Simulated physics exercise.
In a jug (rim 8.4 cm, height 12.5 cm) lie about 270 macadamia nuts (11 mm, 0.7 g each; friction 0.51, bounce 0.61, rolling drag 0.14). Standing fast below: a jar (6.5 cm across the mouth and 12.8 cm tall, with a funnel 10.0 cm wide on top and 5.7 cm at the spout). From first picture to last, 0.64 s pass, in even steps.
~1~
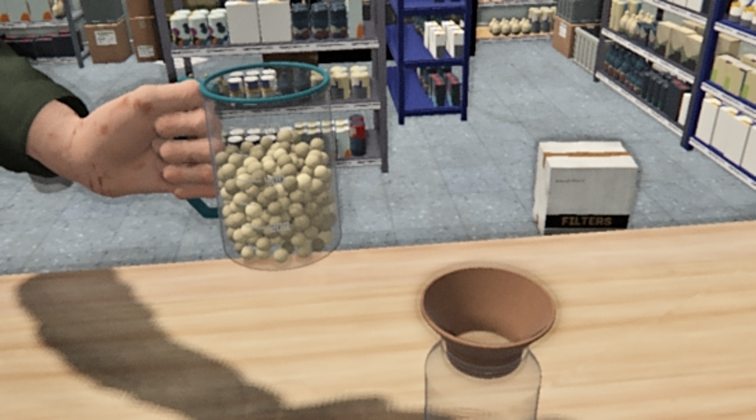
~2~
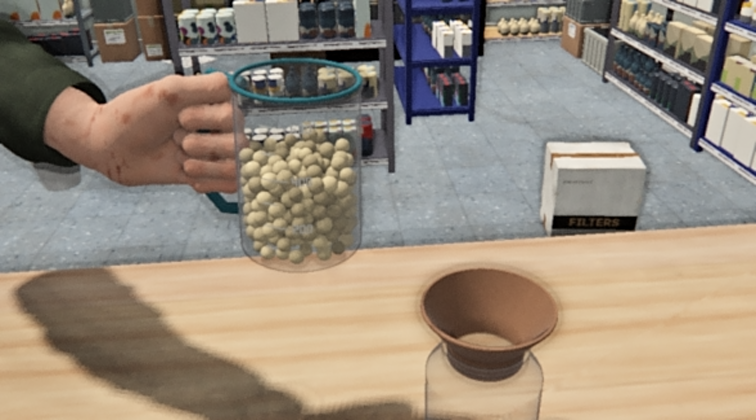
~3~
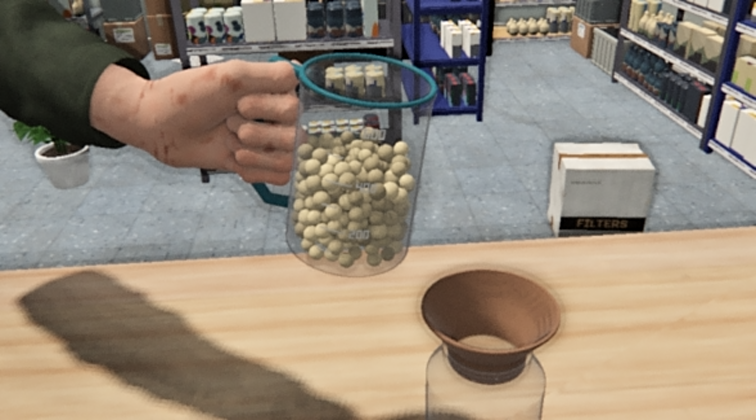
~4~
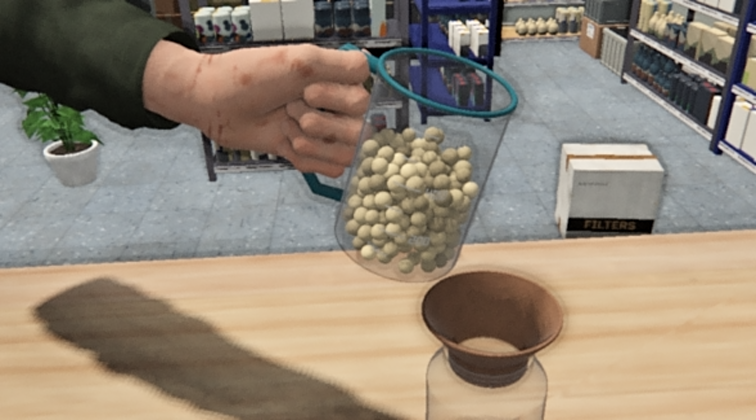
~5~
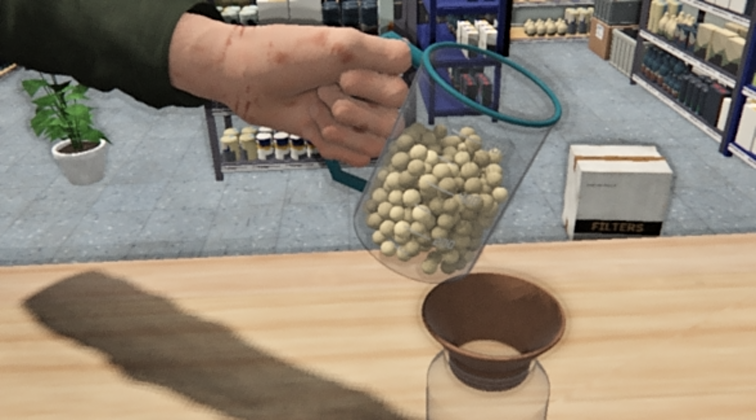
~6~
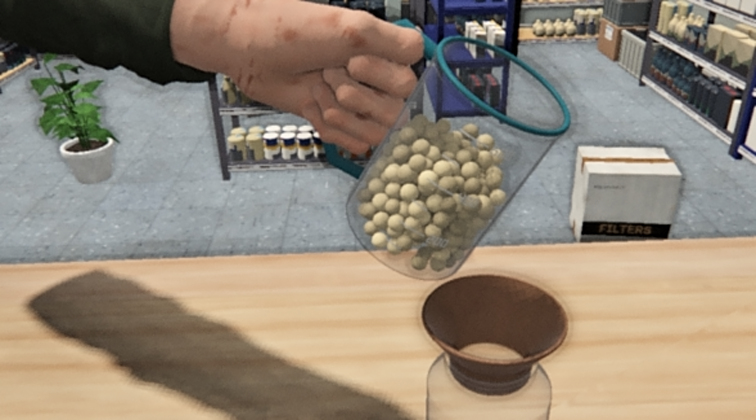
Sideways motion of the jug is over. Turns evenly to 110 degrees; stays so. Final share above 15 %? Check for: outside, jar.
Outside everything: Above, jar: Not above.
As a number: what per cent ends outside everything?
Share: Around 100 per cent.
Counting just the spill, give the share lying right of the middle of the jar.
Some 90 per cent.
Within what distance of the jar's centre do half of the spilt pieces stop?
Around 18 centimetres.
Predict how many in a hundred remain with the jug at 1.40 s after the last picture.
Close to 100 in a hundred parts of the load.
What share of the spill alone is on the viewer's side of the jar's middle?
I'd put it at close to 80 percent of the spill.
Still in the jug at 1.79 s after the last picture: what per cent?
Remaining: Approx. 65 %.
Then, 0.54 s after the last picture, tilt 57 degrees; jug 100 %; middle of all pieces near (425, 168).
Then, 0.99 s after the last picture, tilt 80 degrees; jug 100 %; middle of all pieces near (427, 148).
Then, 1.40 s after the last picture, tilt 101 degrees; jug 100 %; middle of all pieces near (446, 145).
Then, 1.79 s after the last picture, tilt 110 degrees; funnel 15 %, jug 65 %, outside 15 %, in the air 10 %; middle of all pieces near (521, 265).
In the end, jar 0 %, funnel 0 %, jug 0 %, outside 100 %.
